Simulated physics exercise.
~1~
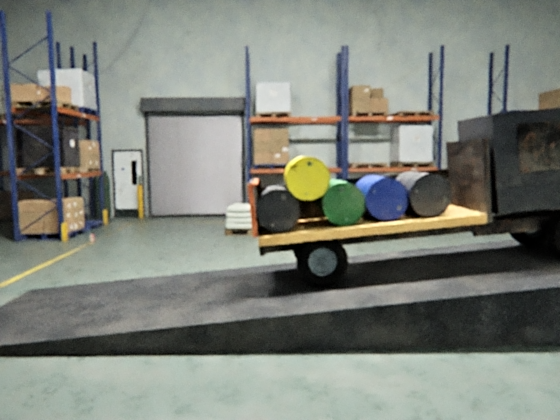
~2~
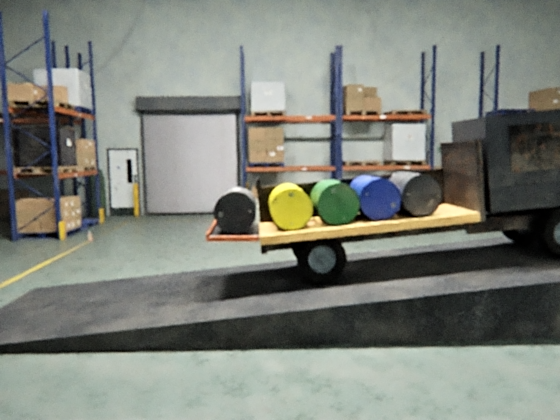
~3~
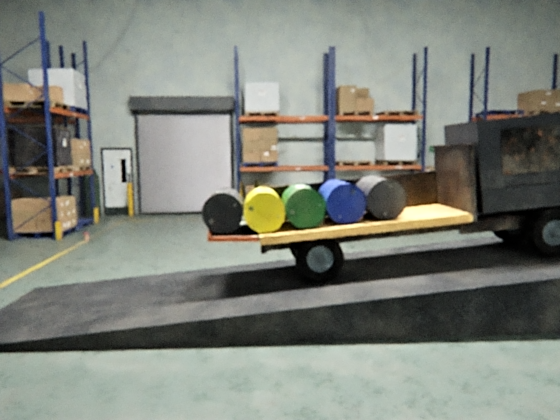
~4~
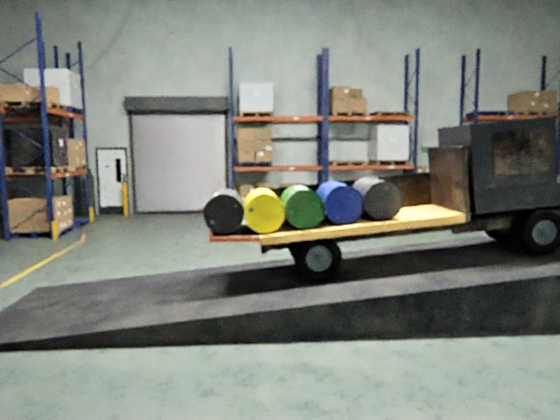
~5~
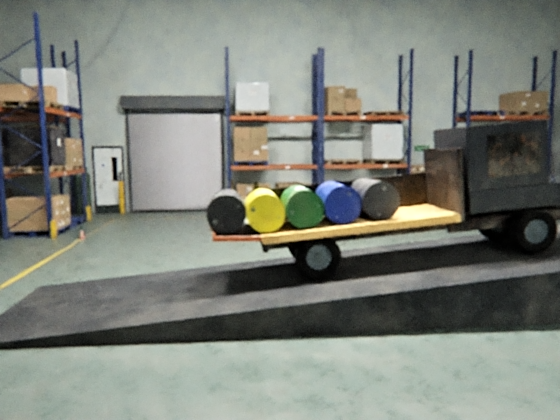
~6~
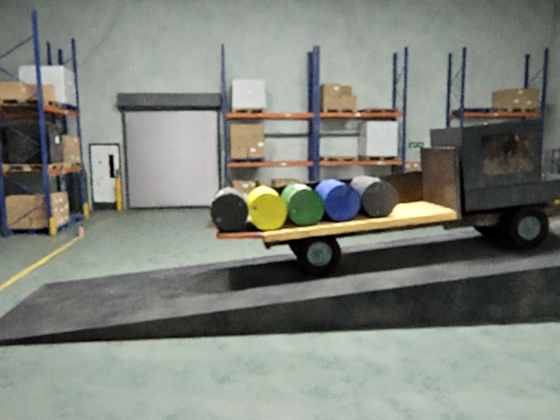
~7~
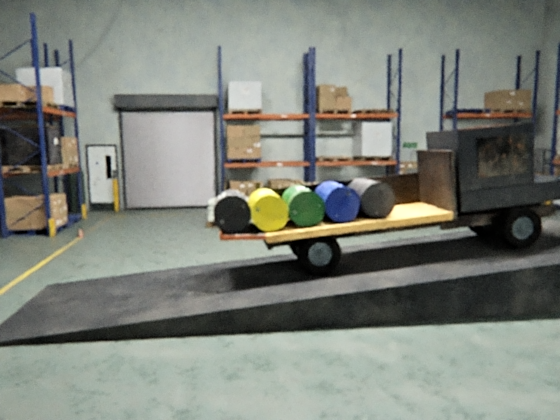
To begin with, a dark truck stands on a sloping ramp in a warehouse, its tail end low, with a yellow drum perched above black, green, blue and grey ones on its wooden bed. The tailgate swings down at the left end, and the yellow drum drops into the row while the black one rolls onto the lowered gate. Next, the green, blue and yellow drums roll a little to the left behind it. The row then settles and stays still as the view drifts slightly. At the end, the black drum rests on the tailgate, while yellow, green, blue and grey remain on the bed.
